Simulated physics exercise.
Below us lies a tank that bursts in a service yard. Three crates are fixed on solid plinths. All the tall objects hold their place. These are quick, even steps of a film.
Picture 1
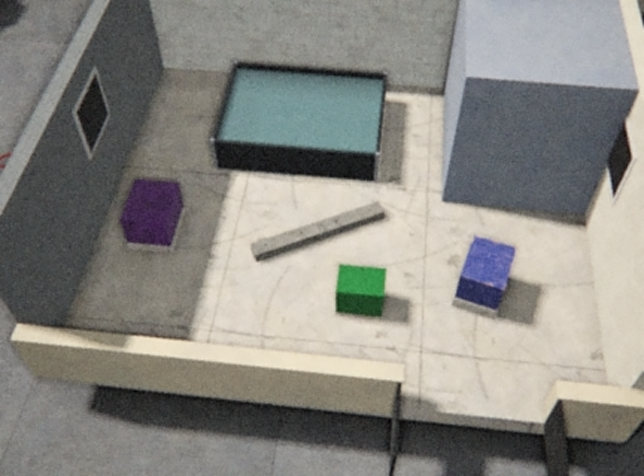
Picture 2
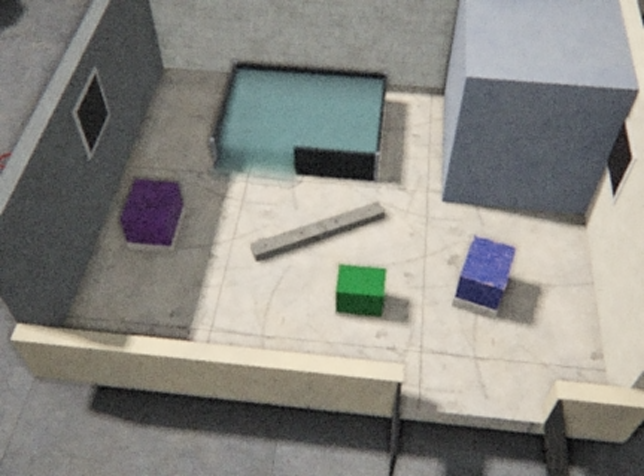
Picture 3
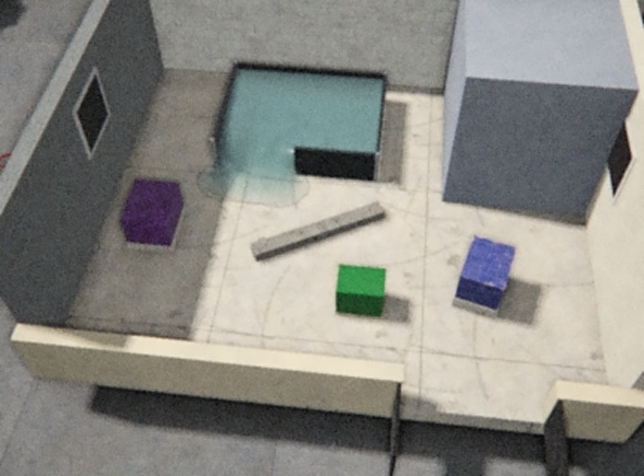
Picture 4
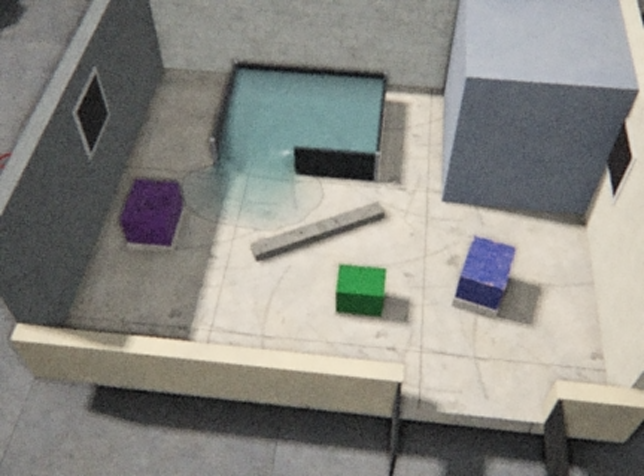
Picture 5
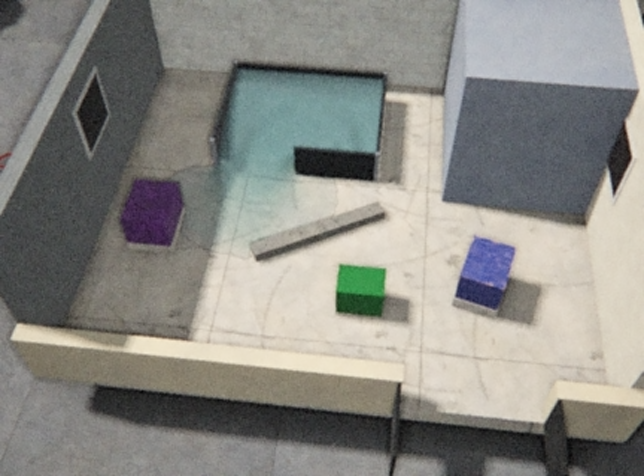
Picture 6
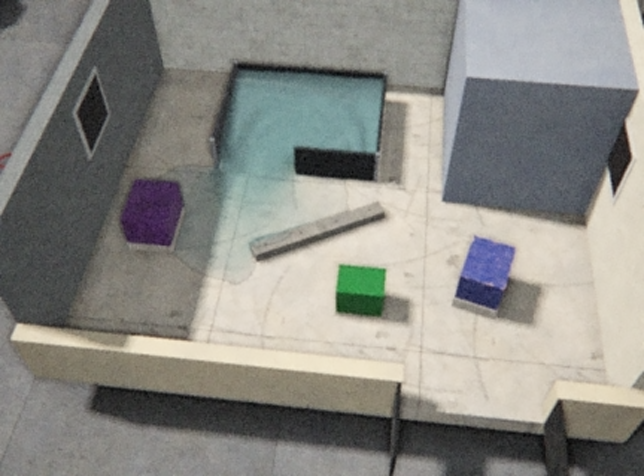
The video shows a teal, dark-sided tank in a walled yard with purple, green and blue blocks; its front left side opens, and water pours out, spreading across the floor toward the viewer between the purple block and a grey bar.
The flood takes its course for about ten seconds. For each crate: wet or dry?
In the end: The green crate is wetted; the blue crate escapes dry; the purple crate is wetted.
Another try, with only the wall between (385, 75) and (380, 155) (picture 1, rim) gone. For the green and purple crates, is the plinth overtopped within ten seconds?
One by one: Green ends up wet; purple remains dry.
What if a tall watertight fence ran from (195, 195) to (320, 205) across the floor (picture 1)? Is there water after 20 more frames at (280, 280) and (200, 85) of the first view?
One after the other: Not flooded, wet.
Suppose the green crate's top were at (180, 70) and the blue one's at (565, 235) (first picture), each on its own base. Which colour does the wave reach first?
First comes the purple crate.
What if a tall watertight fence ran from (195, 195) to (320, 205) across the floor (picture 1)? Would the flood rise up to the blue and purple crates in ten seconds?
My reading: Blue is safe, purple keeps dry.
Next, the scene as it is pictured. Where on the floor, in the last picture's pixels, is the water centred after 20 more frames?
Near (247, 211).
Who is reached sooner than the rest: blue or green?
The green one.
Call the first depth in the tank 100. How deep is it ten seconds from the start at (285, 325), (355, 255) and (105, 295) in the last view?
Roughly 10, 4 and 18 per cent, in turn.
A moment on, water covers 25 % of the floor; the green crate not reached, the blue crate not reached, the purple crate water round its plinth.
Next, water covers 35 % of the floor; the green crate not reached, the blue crate not reached, the purple crate water round its plinth.
Then, water covers 50 % of the floor; the green crate water round its plinth, the blue crate not reached, the purple crate water round its plinth.
Later, water covers 80 % of the floor; the green crate water round its plinth, the blue crate water round its plinth, the purple crate water round its plinth.
In the end, water covers 100 % of the floor; the green crate was topped, the blue crate stayed above the water, the purple crate was topped.
